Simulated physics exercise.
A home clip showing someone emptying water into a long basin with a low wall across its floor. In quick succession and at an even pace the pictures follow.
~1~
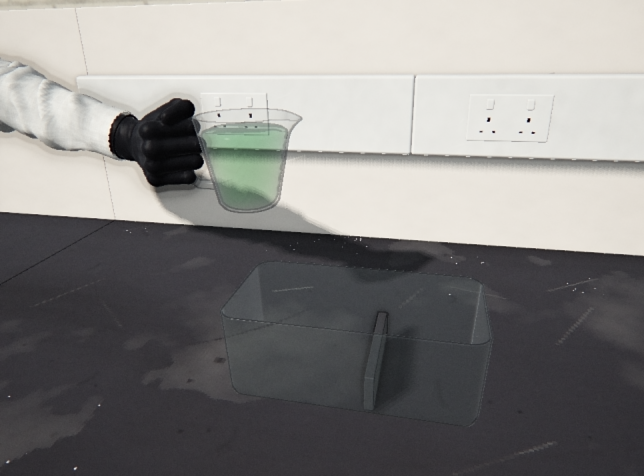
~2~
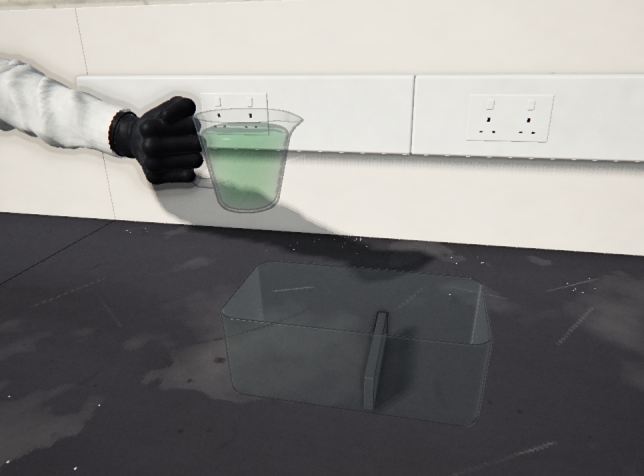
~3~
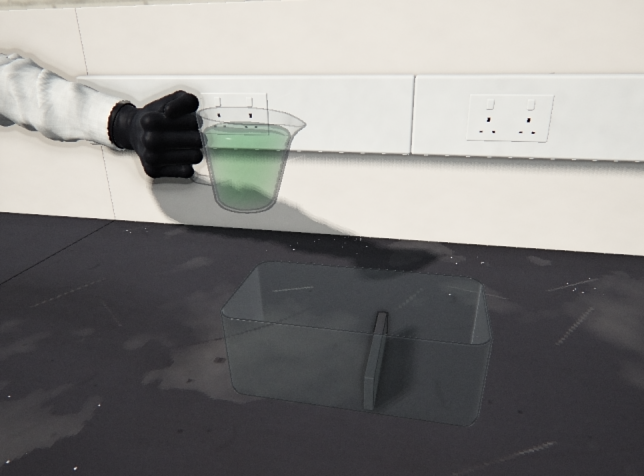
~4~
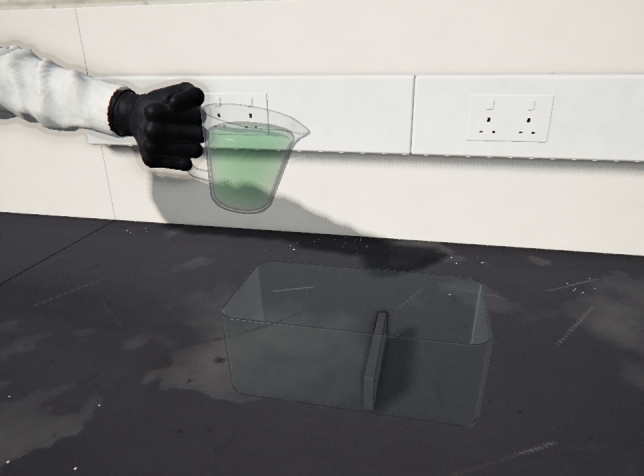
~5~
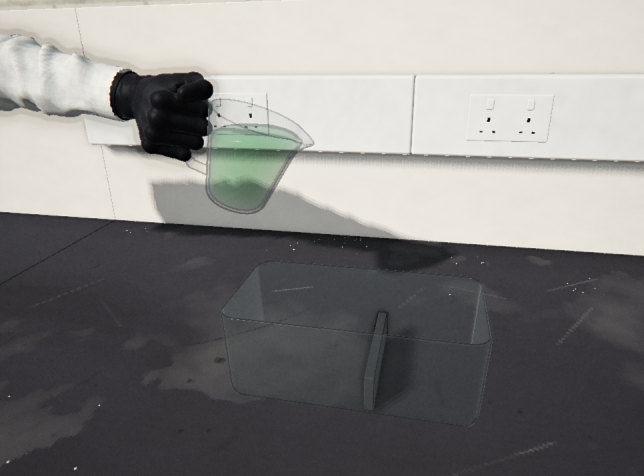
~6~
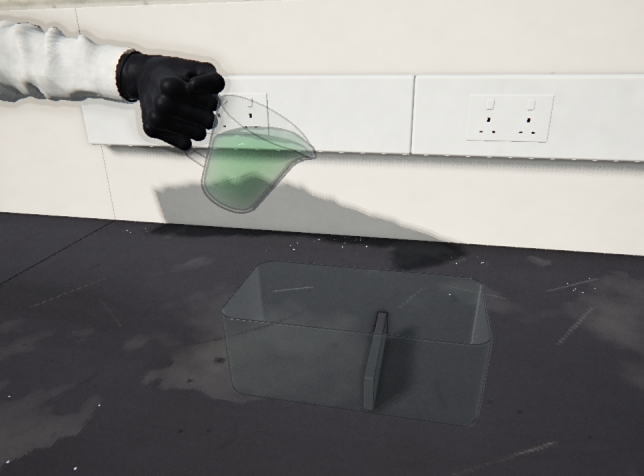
A black-gloved hand at the left holds a clear jug of green-tinted water above a long, transparent basin with a low wall across its floor. The basin rests on a dark, scuffed counter before a pale wall with white sockets, seen from slightly above by a still camera. The jug stays nearly upright, then the hand rises slightly and tilts it rightward until water reaches its lip.
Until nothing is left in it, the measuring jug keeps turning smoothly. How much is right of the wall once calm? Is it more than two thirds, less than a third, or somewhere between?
After it calms, what's right of the wall is a small share, below one third.
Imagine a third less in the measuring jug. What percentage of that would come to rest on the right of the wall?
I'd say roughly 5 percent.
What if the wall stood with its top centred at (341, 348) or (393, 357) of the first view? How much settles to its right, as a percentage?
In order, 85 and 10 in a hundred.
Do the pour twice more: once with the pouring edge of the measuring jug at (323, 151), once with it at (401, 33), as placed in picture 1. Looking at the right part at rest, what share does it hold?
First try: Near 25 percent; second try: Near 60 percent.
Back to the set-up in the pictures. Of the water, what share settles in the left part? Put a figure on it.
Close to 85 in a hundred.
A moment on, the measuring jug is tipped on its side and 47 per cent is still to pour, 13 is left of the wall and 4 right of it.
Next, the measuring jug is tipped on its side and 10 per cent is still to pour, 63 is left of the wall and 9 right of it.
Then the measuring jug is tipped on its side and 1 per cent is still to pour, 81 is left of the wall and 10 right of it.
Later the measuring jug is tipped on its side and 0 per cent is still to pour, 84 is left of the wall and 11 right of it.
In the end 84 per cent lies left of the wall, 11 right of it and 5 outside.
